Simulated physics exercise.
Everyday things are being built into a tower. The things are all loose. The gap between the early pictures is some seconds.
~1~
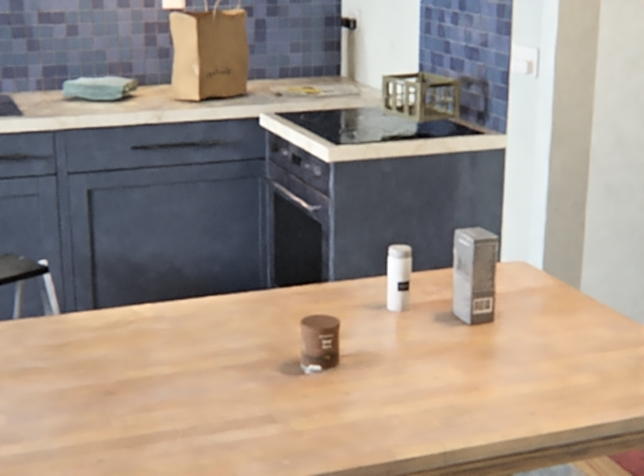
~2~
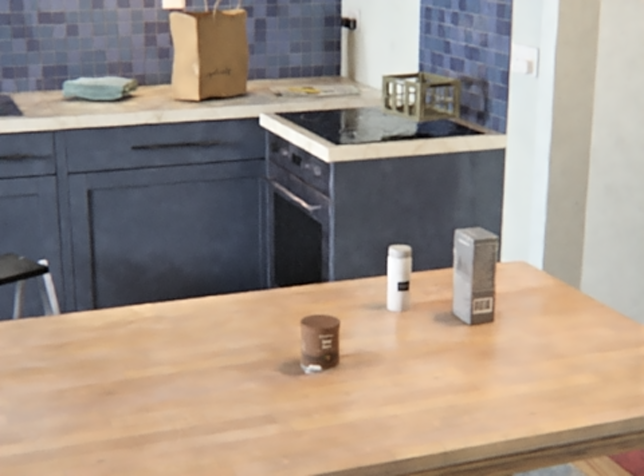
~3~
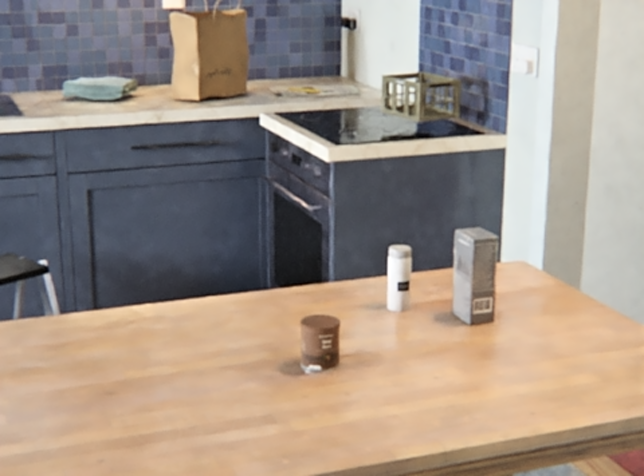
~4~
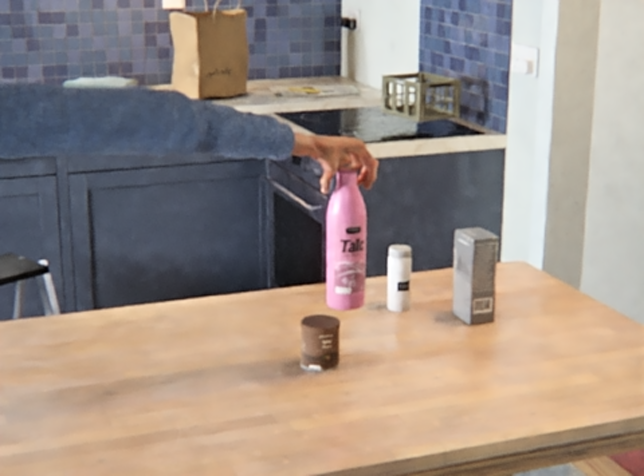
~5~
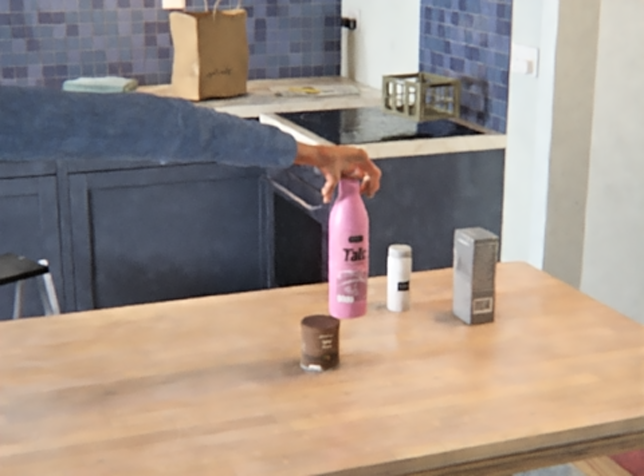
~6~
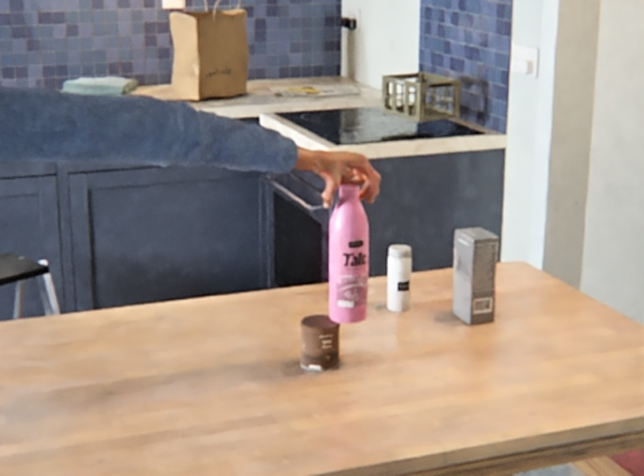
A kitchen with dark blue cabinets and blue tiles is seen from slightly above, across a light wooden table, by a camera that stays still. On the table are a small brown pot near the middle, a white shaker behind it and a grey carton to the right. Nothing moves at first, then a blue-sleeved arm from the left lowers a pink bottle beside the shaker, behind the pot, still gripping its top.
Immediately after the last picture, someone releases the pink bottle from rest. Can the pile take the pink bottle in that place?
Most likely the pile will not stay as built.
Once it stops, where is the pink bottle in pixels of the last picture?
End position: Approximately (429, 335).
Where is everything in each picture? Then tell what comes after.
The last thing is not in view yet; brown pot (320, 343), in the first picture.
The last thing is not in view yet; white shaker (400, 278), in the second picture.
The last thing is not in view yet; grey carton (475, 276), in the third picture.
On its way; pink bottle (346, 239); brown pot (320, 343), in the fourth picture.
On its way; pink bottle (349, 248); white shaker (400, 278), in the fifth picture.
Set down, still held; pink bottle (349, 253); grey carton (475, 276), in the sixth picture.
Then, 0.40 s after the last picture, pink bottle now fallen.
Then, 0.50 s after the last picture, things are still on the move.
Then, 2.00 s after the last picture, nothing new.
At rest, fallen, pink bottle; the other 3 in place. Seen from the same camera at the end, pink bottle near (430, 335). The pile comes apart.
